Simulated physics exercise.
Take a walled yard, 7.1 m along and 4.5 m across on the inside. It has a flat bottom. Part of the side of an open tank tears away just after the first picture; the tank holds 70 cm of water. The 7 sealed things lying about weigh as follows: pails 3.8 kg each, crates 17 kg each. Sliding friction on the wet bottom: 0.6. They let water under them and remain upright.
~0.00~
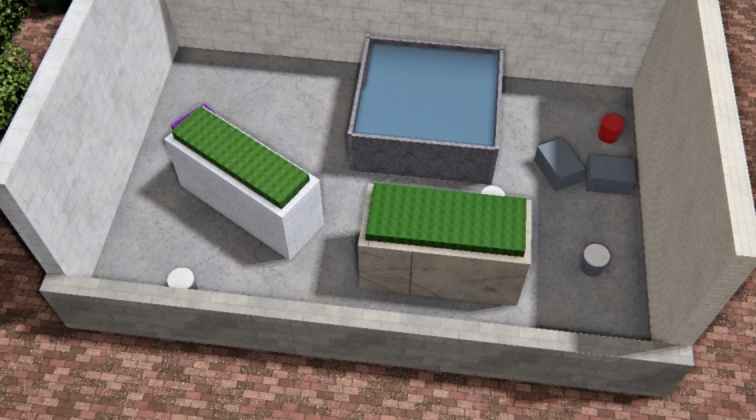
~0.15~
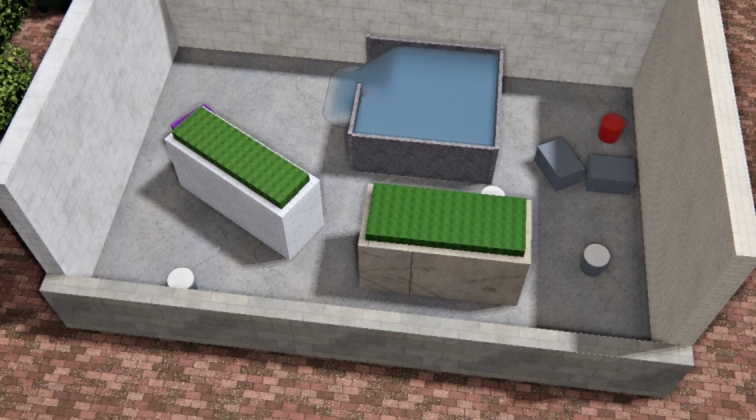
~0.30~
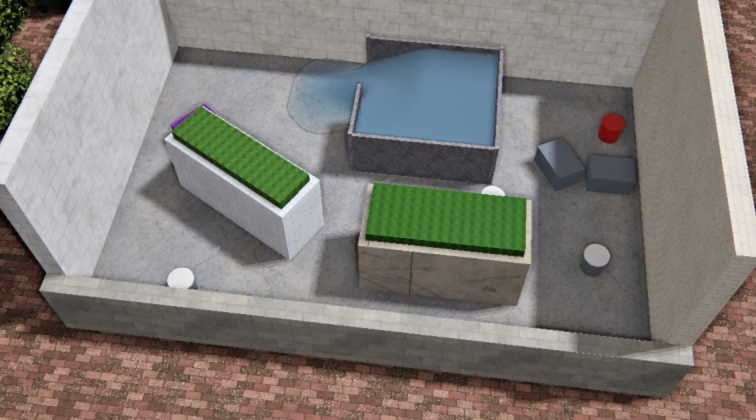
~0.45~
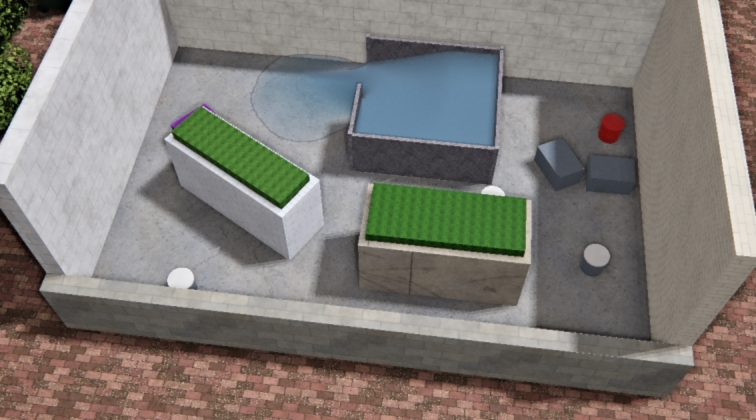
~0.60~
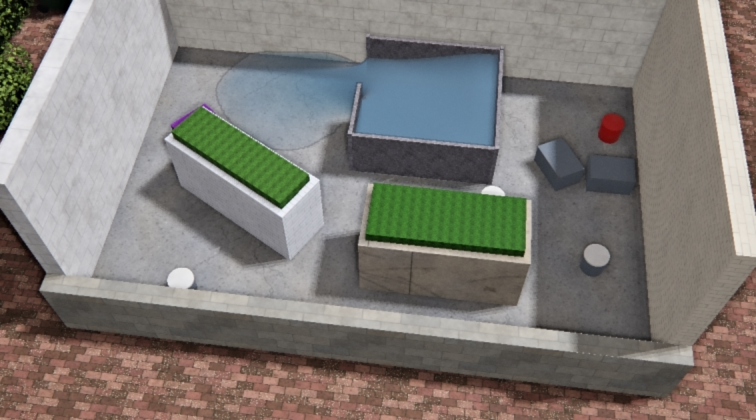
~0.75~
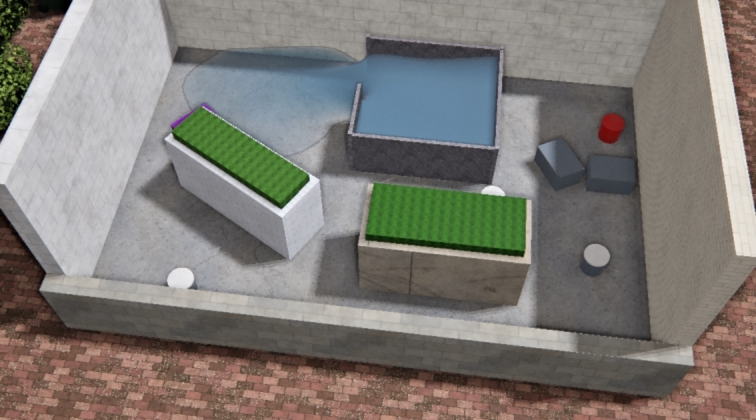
A walled yard held an open tank of water, two grass-topped blocks, and some pails and crates; part of the tank's left side opened, and water spread leftward across the ground while everything else stayed put.
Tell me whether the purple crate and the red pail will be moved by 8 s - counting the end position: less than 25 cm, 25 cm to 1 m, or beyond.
Final positions: The purple crate lands far from its start, the red pail stays near its start.
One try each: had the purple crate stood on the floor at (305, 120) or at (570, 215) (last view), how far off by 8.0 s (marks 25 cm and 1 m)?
From the first spot it goes a long way, and from the second it does not really budge.
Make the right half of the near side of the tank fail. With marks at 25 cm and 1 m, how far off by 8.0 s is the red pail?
From there, the red pail gets swept far.
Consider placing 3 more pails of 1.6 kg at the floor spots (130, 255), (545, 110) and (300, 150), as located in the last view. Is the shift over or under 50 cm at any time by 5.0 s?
Answers, first to last: Exceeding, not exceeding, exceeding.
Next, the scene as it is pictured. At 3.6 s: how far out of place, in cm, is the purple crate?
Displacement near 250 cm.
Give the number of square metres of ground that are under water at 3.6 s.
Around 16 m2 of it.
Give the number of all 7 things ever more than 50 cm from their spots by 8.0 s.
By my count, 3.
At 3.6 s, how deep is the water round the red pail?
Somewhere close to 0 cm.
After 1.6 s the purple crate is near (181, 128), 0.2 m from its start, aground; the red pail is near (613, 122), 0.0 m from its start, aground; 0 afloat.
After 3.6 s the purple crate is near (222, 273), 2.6 m from its start, afloat; the red pail is near (613, 122), 0.0 m from its start, aground; 2 afloat.
After 5.6 s the purple crate is near (338, 241), 2.9 m from its start, afloat; the red pail is near (613, 122), 0.0 m from its start, aground; 2 afloat.
After 8.0 s the purple crate is near (373, 194), 2.8 m from its start, aground; the red pail is near (613, 122), 0.0 m from its start, aground; 3 afloat.
